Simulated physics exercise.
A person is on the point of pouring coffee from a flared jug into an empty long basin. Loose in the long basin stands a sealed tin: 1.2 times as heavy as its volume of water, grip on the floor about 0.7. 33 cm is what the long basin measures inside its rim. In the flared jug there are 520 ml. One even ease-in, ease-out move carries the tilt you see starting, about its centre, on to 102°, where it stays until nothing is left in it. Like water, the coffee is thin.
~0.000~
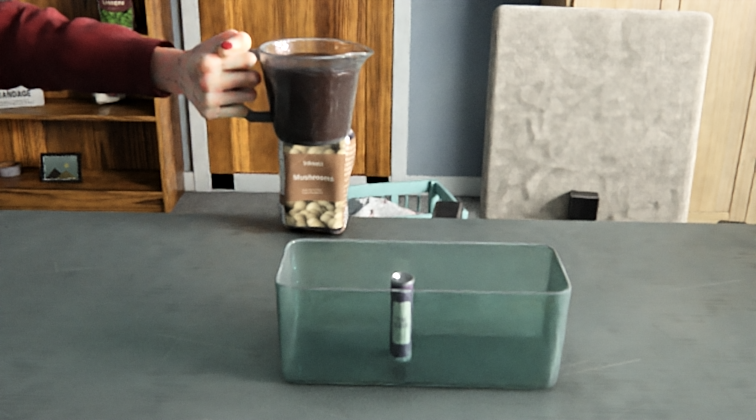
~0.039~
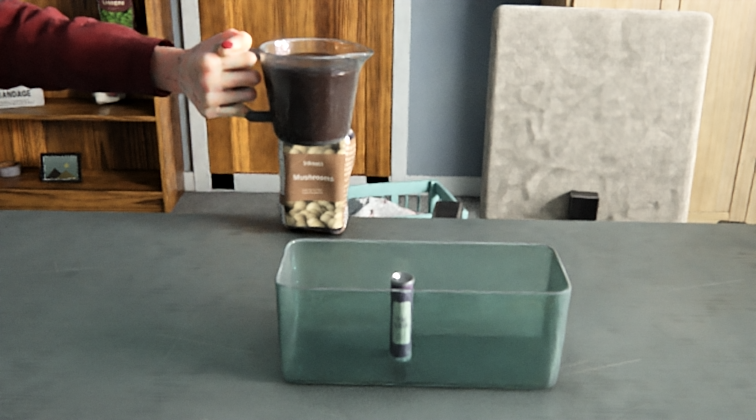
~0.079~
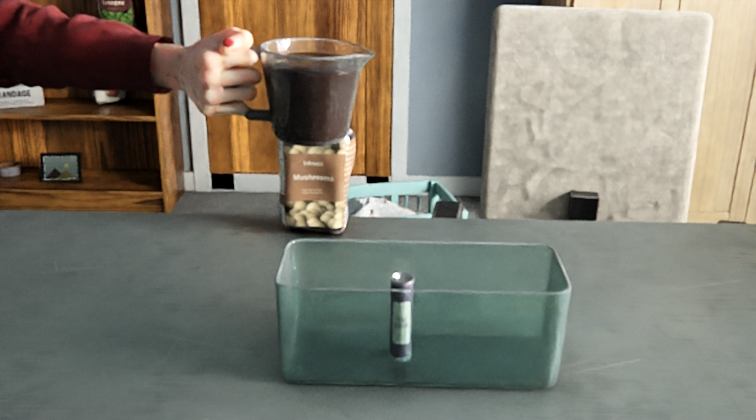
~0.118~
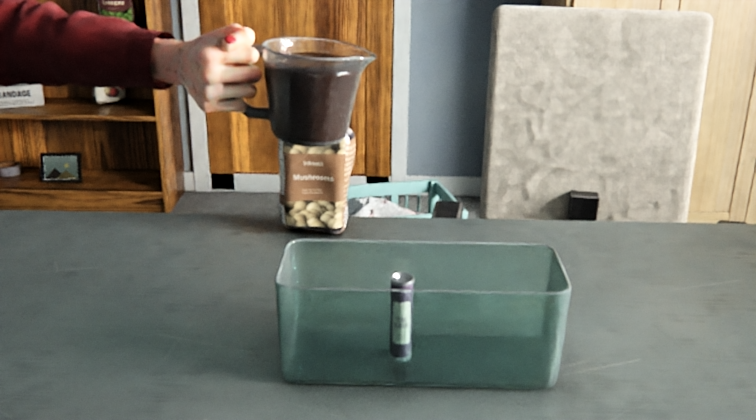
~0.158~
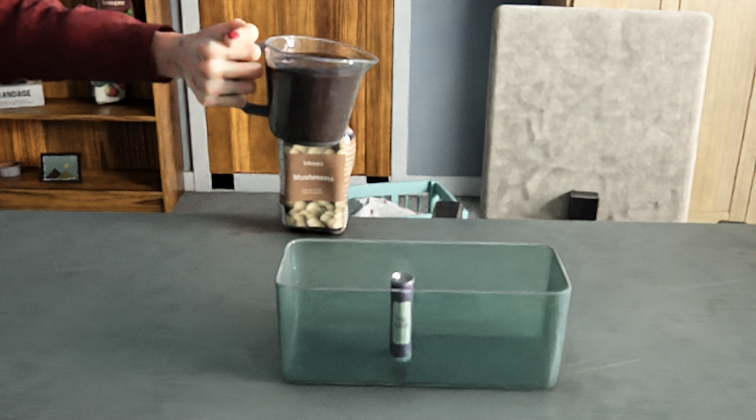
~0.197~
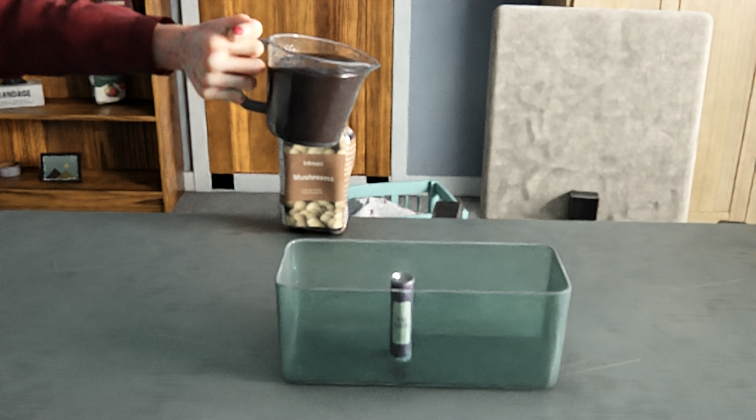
A hand holds a flared jug of dark coffee still, then tilts it slightly right.
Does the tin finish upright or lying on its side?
It finishes upright.
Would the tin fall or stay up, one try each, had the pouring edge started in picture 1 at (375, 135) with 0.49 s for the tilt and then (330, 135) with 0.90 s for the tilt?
The tin overturns the first time and overturns the second time.
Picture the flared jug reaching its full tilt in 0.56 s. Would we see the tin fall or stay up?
The tin remains upright.
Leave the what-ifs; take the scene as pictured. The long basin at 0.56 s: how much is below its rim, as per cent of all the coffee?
Near 4 in a hundred.
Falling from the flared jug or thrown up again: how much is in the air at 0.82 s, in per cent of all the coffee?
Near 28 in a hundred.
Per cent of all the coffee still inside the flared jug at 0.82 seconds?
Close to 14 percent of the total.
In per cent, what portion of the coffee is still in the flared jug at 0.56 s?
At that time about 68 in a hundred parts are still held.
After 0.56 s the tilt is 70° and 68 per cent is still to pour; the tin stands where it began.
After 0.82 s the tilt is 100° and 14 per cent is still to pour; the tin stands where it began.
After 1.10 s the tilt is 102° and 0 per cent is still to pour; the tin stands where it began.
After 1.40 s the tilt is 102° and 0 per cent is still to pour; the tin stands where it began.
In the end the tin stands where it began.
